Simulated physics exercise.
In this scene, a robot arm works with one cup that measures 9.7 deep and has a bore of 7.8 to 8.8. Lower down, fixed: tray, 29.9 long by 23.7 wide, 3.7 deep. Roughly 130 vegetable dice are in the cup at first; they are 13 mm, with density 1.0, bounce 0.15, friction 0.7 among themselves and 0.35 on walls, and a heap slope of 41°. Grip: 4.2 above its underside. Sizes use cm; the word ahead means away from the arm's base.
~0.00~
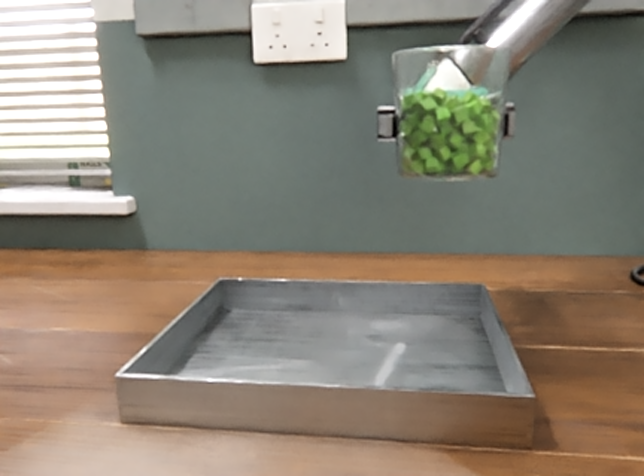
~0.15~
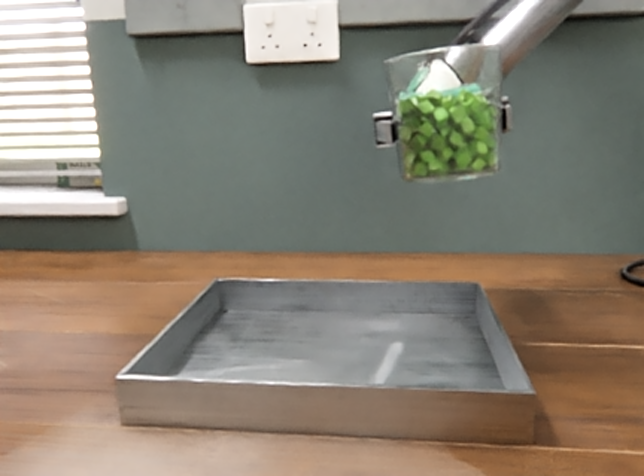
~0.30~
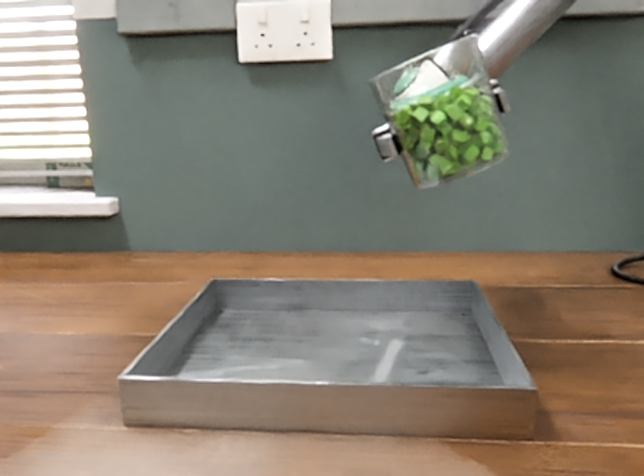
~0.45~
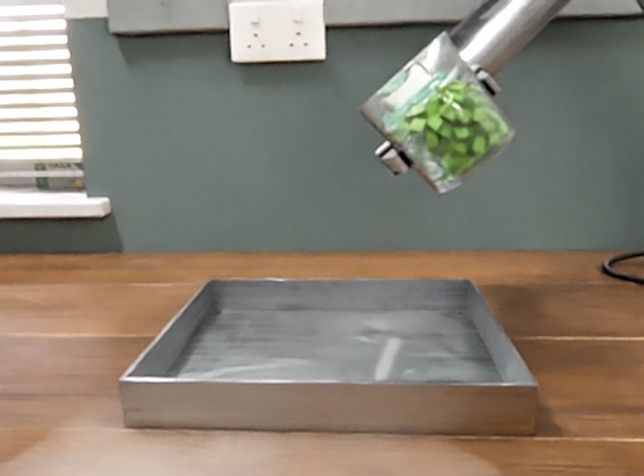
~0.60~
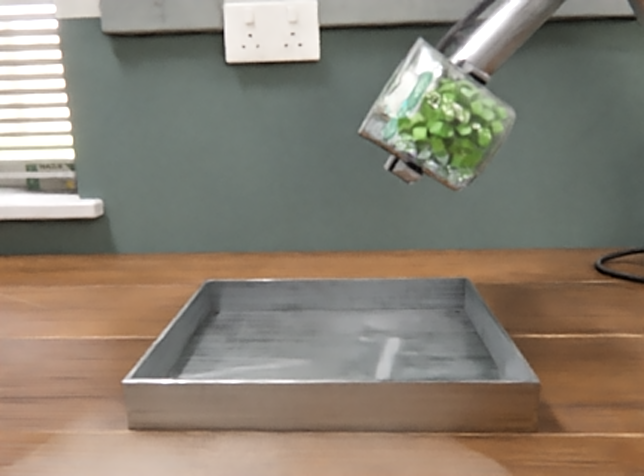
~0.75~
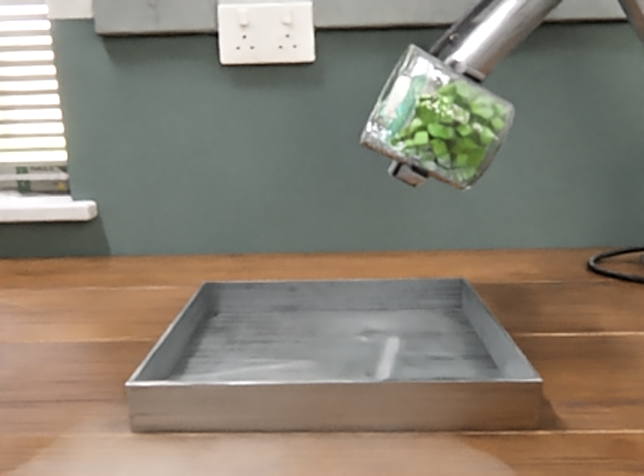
A metallic robot arm reaches in from the upper right over a wooden worktop, seen from the front against a grey-green wall. It grips a clear cup of bright green vegetable dice above a shallow grey tray, with a white socket and window blinds behind to the left. The cup tilts steadily leftward, its dice shifting inside, while the view drifts slightly right.
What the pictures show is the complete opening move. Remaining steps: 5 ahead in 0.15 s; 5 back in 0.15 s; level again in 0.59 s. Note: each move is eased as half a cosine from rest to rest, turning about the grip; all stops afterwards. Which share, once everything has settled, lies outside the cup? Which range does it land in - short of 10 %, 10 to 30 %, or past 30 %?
It lands short of 10 %.
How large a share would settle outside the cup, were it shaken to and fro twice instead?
Then about 5 per cent.
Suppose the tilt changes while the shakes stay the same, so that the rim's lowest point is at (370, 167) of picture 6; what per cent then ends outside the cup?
About 35 %.
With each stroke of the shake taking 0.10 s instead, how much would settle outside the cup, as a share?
In that case about 15 in a hundred.
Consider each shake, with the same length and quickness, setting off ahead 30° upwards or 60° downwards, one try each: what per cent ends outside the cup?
First try some 5 %, second try some 0 %.
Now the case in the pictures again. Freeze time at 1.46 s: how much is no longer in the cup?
My estimate is roughly 5 % gone.
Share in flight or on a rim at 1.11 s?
It amounts to roughly 3 in a hundred.
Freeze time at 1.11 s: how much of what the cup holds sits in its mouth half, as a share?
Near 35 in a hundred.
After 1.11 s, tilted 61° forward, highest piece 24 above the table; 130 in the cup, 4 in flight or on a rim.
After 1.46 s, tilted 13° forward, highest piece 26 above the table; 130 in the cup, 4 in the tray.
After 1.84 s, level, highest piece 27 above the table; 130 in the cup, 4 in the tray.
After 2.89 s, level, highest piece 27 above the table; 130 in the cup, 4 in the tray.
At rest, 130 in the cup, 4 in the tray. That is 3 % outside the cup.
